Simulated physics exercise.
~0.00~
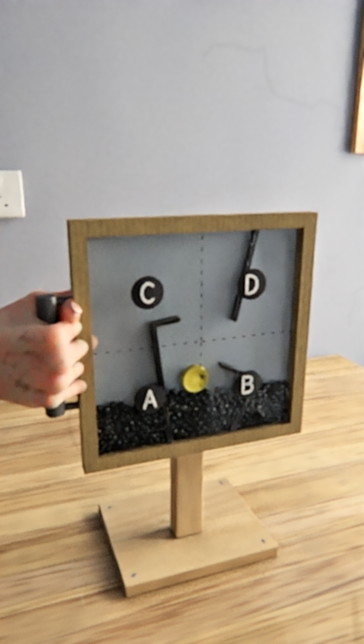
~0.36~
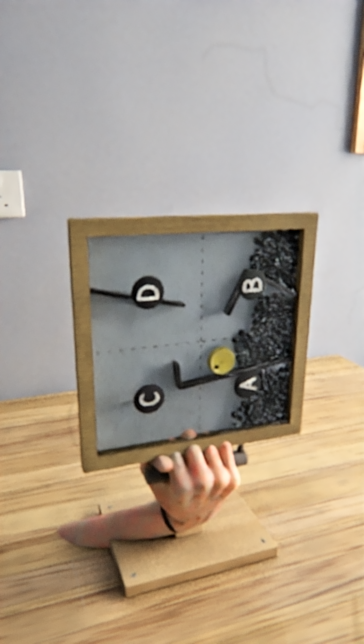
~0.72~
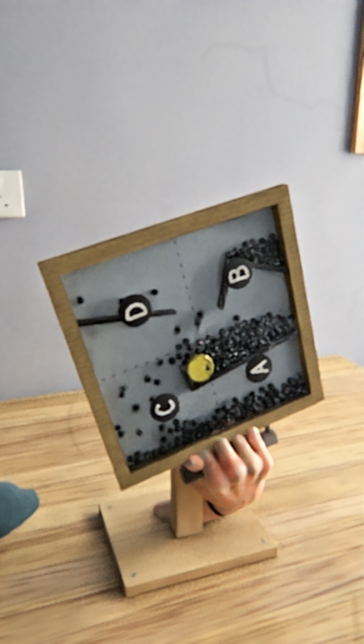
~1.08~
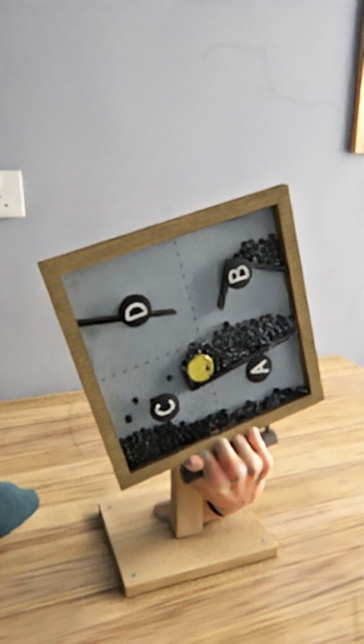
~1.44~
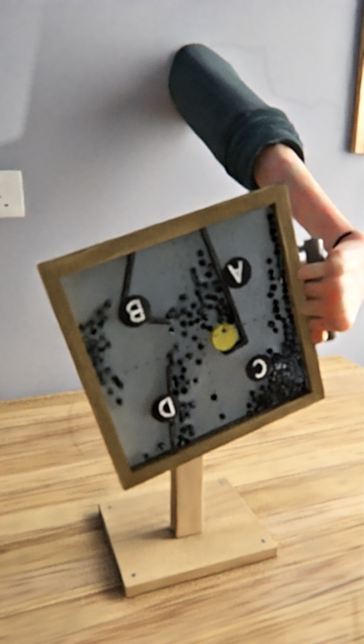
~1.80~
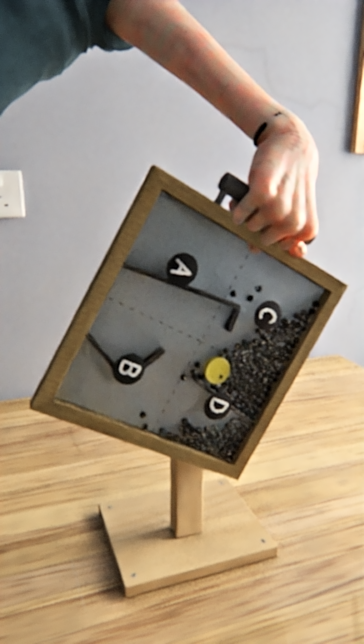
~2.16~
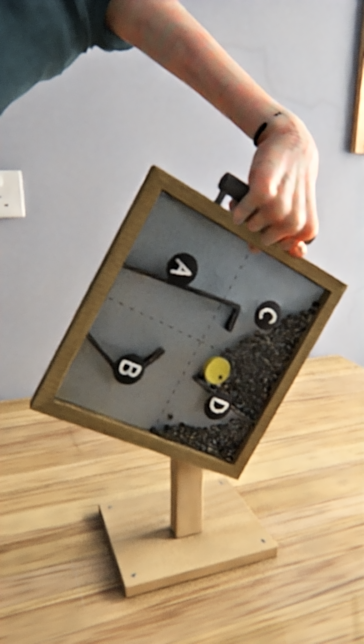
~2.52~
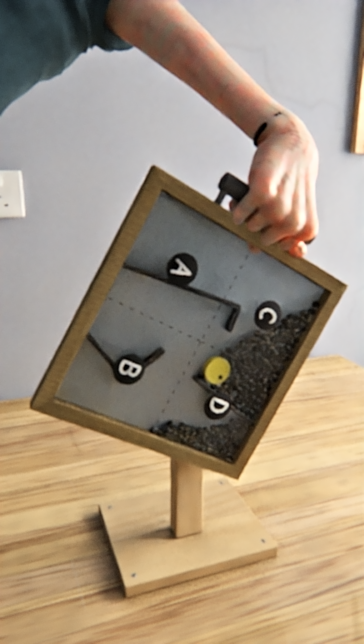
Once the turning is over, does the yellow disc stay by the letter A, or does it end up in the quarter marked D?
It ends up in the quarter marked D, resting against the black beads just above the letter.
